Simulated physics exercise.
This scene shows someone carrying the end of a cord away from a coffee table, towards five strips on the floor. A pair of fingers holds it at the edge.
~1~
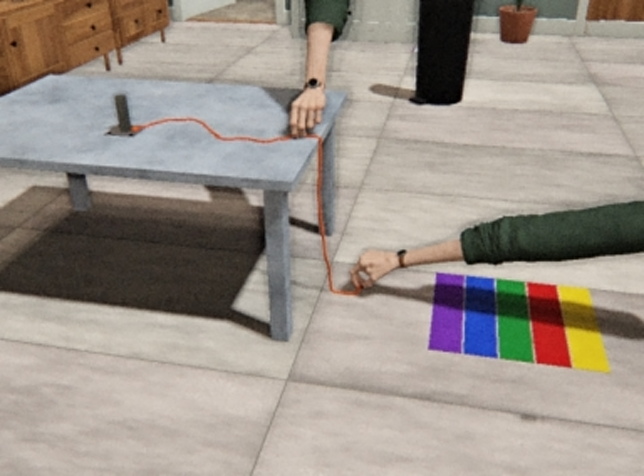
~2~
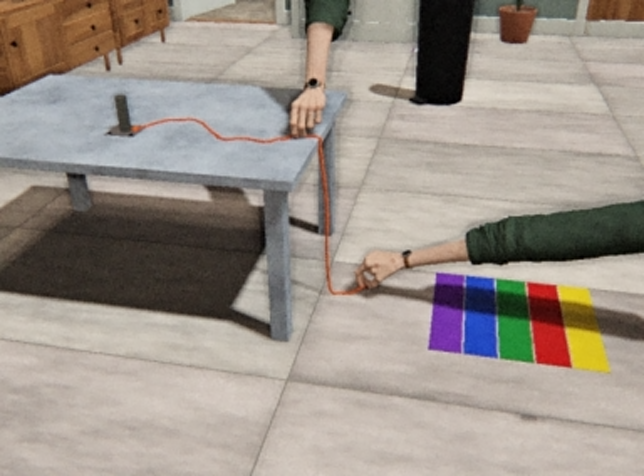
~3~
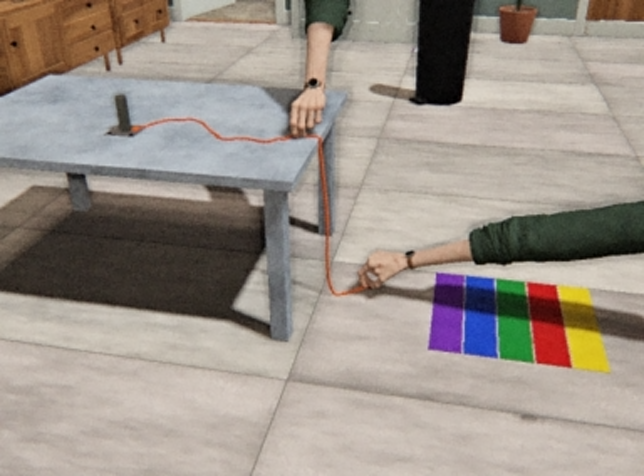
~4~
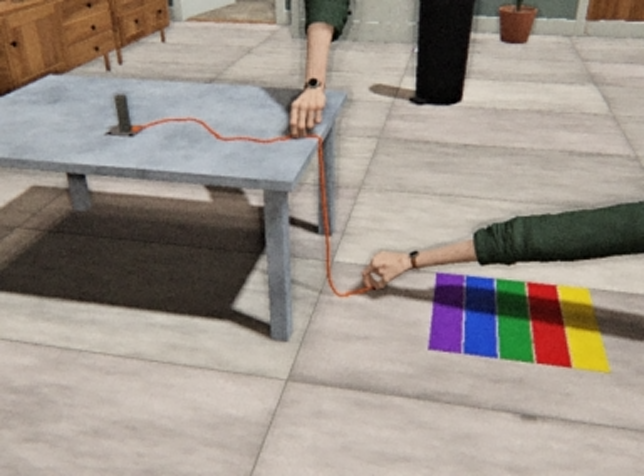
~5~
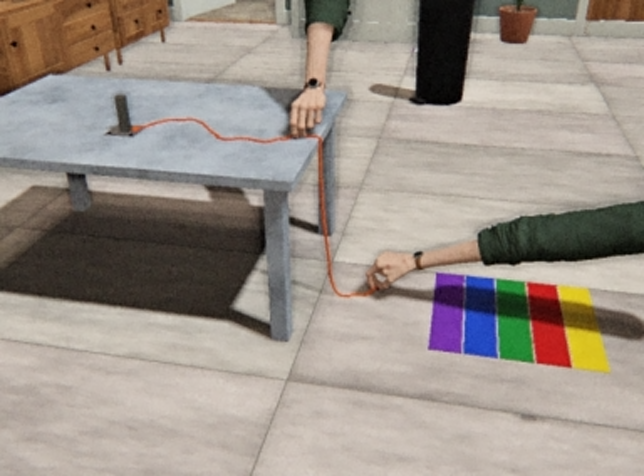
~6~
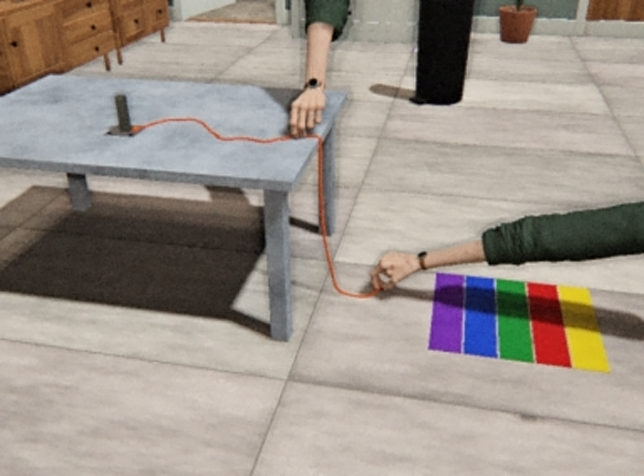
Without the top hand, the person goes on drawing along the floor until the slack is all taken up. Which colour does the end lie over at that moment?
It lies over red.
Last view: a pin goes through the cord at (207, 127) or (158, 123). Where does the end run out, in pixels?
(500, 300) and (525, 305).
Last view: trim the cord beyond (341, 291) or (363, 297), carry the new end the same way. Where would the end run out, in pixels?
For the first cut it's about (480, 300), and for the second about (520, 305).
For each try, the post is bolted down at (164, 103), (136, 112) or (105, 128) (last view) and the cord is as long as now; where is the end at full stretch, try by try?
First (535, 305), then (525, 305), then (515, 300).
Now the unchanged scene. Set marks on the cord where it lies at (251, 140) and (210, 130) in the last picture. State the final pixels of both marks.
I'd put the first at about (305, 138) and the other at about (242, 135).
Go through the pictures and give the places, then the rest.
The first picture shows end (360, 285); purple (446, 335); blue (480, 340); green (516, 344); red (551, 348); yellow (588, 353).
The second picture shows end (364, 285); cord through (161, 123) (209, 130) (259, 141) (320, 149) (327, 218) (328, 277).
The third picture shows end (368, 286).
The fourth picture shows end (372, 286); cord through (161, 123) (209, 130) (259, 141) (320, 149) (326, 218) (329, 277).
The fifth picture shows end (376, 287).
The sixth picture shows end (380, 287); cord through (161, 123) (209, 130) (259, 141) (320, 149) (322, 218) (333, 276).
Soon after, end near (484, 299); over blue.
Then, end near (523, 303); over green.
At full stretch, end near (546, 306); over red. It gets as far as the red strip.
